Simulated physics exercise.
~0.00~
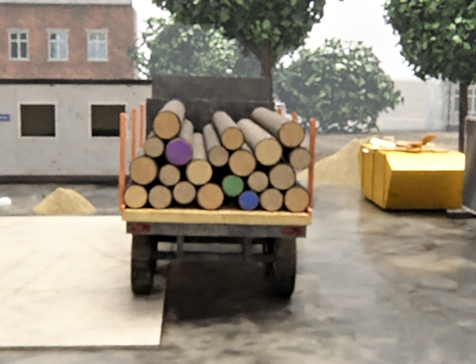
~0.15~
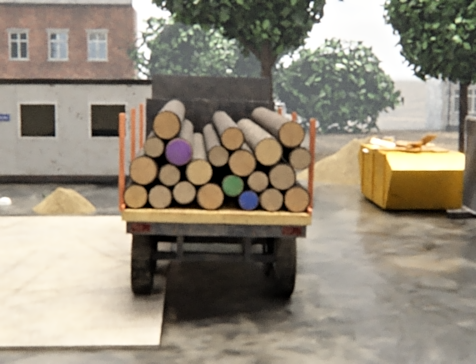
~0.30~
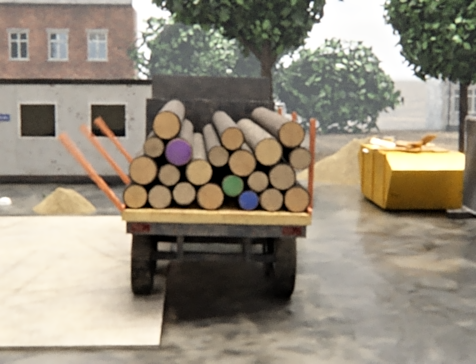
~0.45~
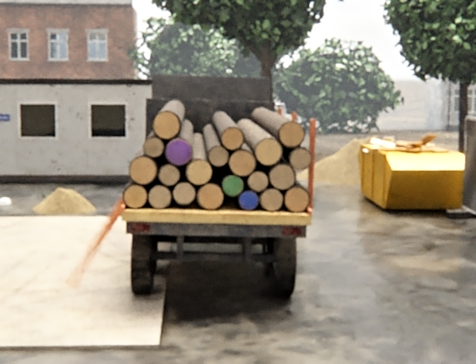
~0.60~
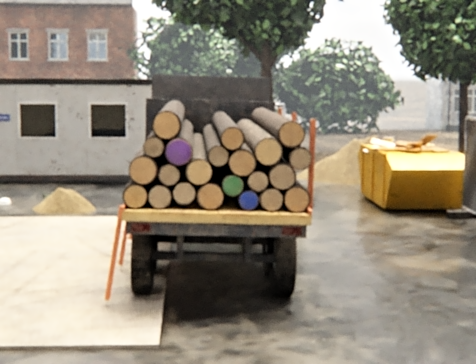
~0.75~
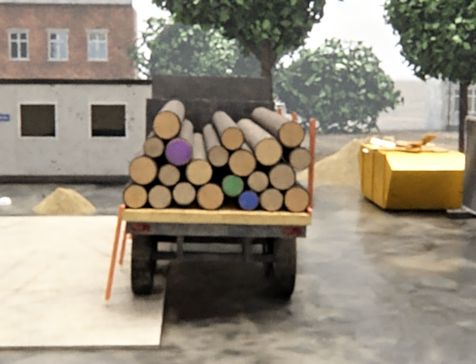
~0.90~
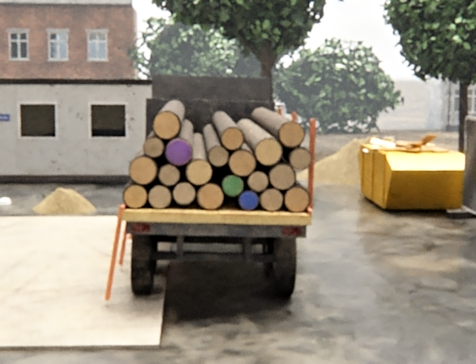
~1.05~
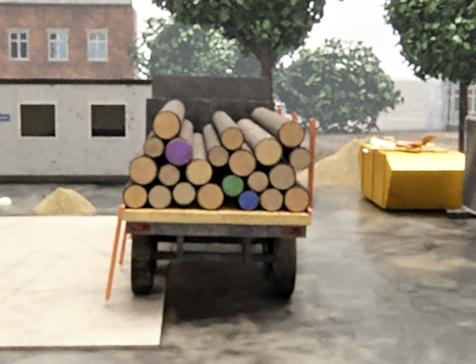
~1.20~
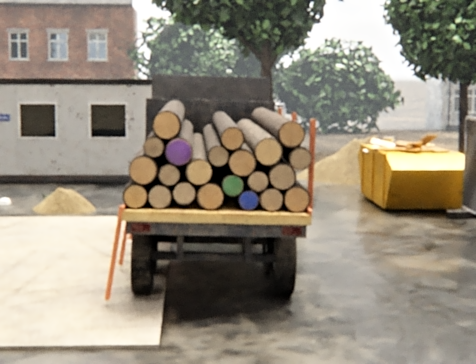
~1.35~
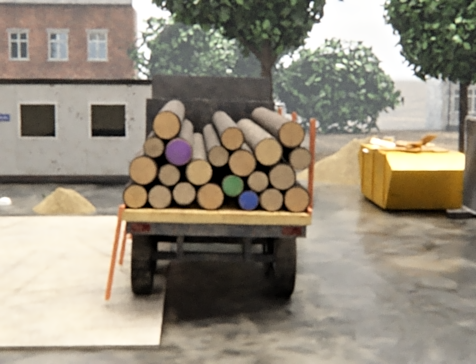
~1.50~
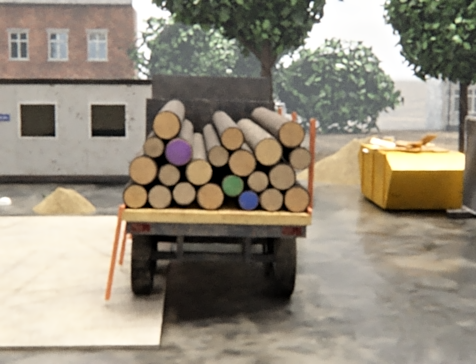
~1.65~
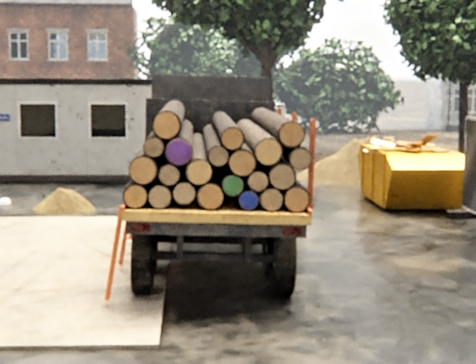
Orange side posts on a parked flatbed swinging out and down at left, the stacked logs staying put on the deck.
